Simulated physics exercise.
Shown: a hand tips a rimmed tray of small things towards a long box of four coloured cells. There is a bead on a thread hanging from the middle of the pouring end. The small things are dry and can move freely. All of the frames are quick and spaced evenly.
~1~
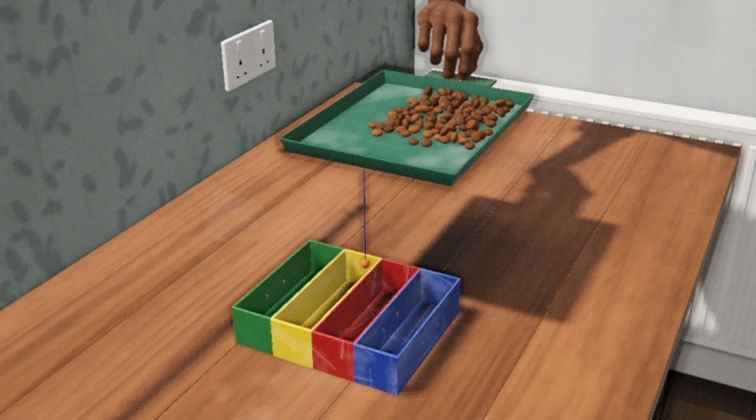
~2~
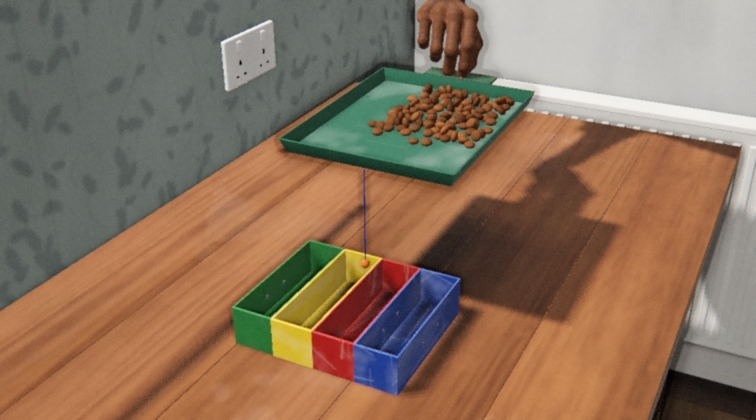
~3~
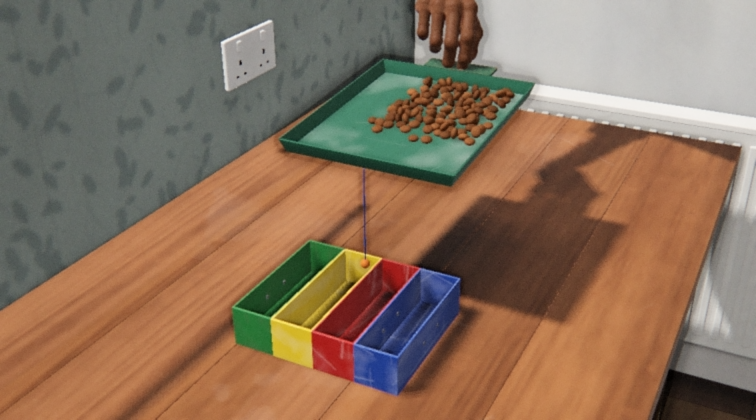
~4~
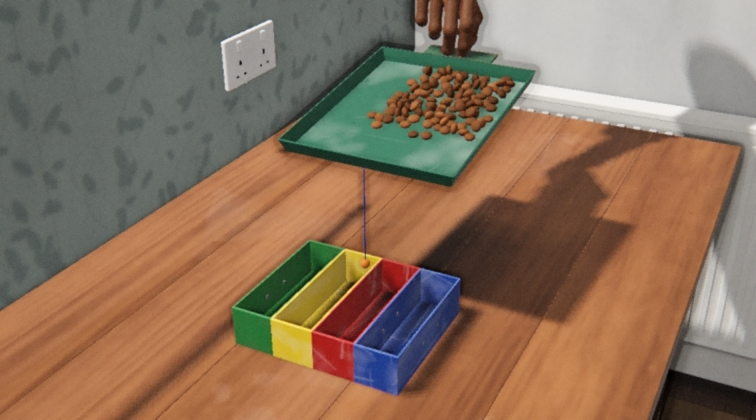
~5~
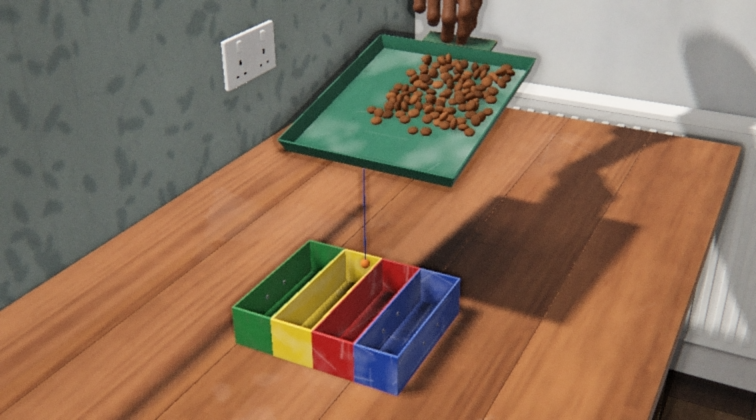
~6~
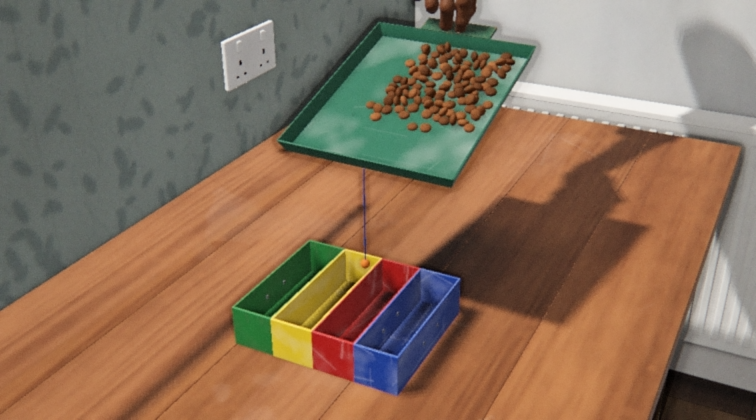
On a wooden table by a wall socket, a hand slowly raised the back of a green tray of brown kibble, tilting it towards a box with green, yellow, red and blue cells.
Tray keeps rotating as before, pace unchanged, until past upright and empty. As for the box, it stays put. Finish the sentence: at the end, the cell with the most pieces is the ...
... Blue one.
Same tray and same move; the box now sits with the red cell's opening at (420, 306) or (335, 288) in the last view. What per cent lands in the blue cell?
10 and 30 in a hundred.
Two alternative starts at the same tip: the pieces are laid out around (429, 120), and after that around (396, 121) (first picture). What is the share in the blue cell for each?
You'd get about 30 per cent first and about 20 per cent second.
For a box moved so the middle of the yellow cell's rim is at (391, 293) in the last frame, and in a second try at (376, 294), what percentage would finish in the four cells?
80 % for the first, 90 % for the second.
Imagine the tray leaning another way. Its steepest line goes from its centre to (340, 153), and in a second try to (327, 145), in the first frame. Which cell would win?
That green cell, then the green one.
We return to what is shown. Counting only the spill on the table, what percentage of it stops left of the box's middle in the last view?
Reading: Around 10 %.
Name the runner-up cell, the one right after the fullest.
The runner-up is red.
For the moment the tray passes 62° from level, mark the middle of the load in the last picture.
Check around (394, 166) in the last picture.
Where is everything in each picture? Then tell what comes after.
The first frame shows corners of the pouring end at (286, 137) and (452, 171), level; middle of the load at (446, 118), bits of dog kibble; bead on its thread at (365, 264); green cell at (253, 327); yellow cell at (292, 340); red cell at (333, 353); blue cell at (376, 366).
The second frame shows corners of the pouring end at (286, 137) and (451, 171), level; middle of the load at (446, 116).
The third frame shows corners of the pouring end at (286, 138) and (451, 172), tipped barely, level across its low end; middle of the load at (446, 111).
The fourth frame shows corners of the pouring end at (285, 138) and (451, 173), tipped a little, level across its low end; middle of the load at (445, 103).
The fifth frame shows corners of the pouring end at (284, 138) and (450, 174), tipped a little, level across its low end; middle of the load at (445, 96).
The sixth frame shows corners of the pouring end at (284, 138) and (450, 175), tipped clearly, level across its low end; middle of the load at (444, 88); green cell at (253, 327); yellow cell at (292, 340); red cell at (333, 353); blue cell at (376, 366).
Soon after the last picture, tray tipped steeply; most on the tray; about a quarter falling or outside the box.
A little later, tray tipped past a quarter turn; about a quarter on the tray; about a third in the blue cell; a small part in the red cell; a small part in the yellow cell; a stray few in the green cell; about a quarter falling or outside the box.
Later still, tray tipped past a quarter turn; about a third in the blue cell; about a quarter in the red cell; a small part in the yellow cell; a small part in the green cell; a small part falling or outside the box.
At rest, tray tipped past a quarter turn; about a third in the blue cell; about a quarter in the red cell; a small part in the yellow cell; a small part in the green cell; a small part outside the box.
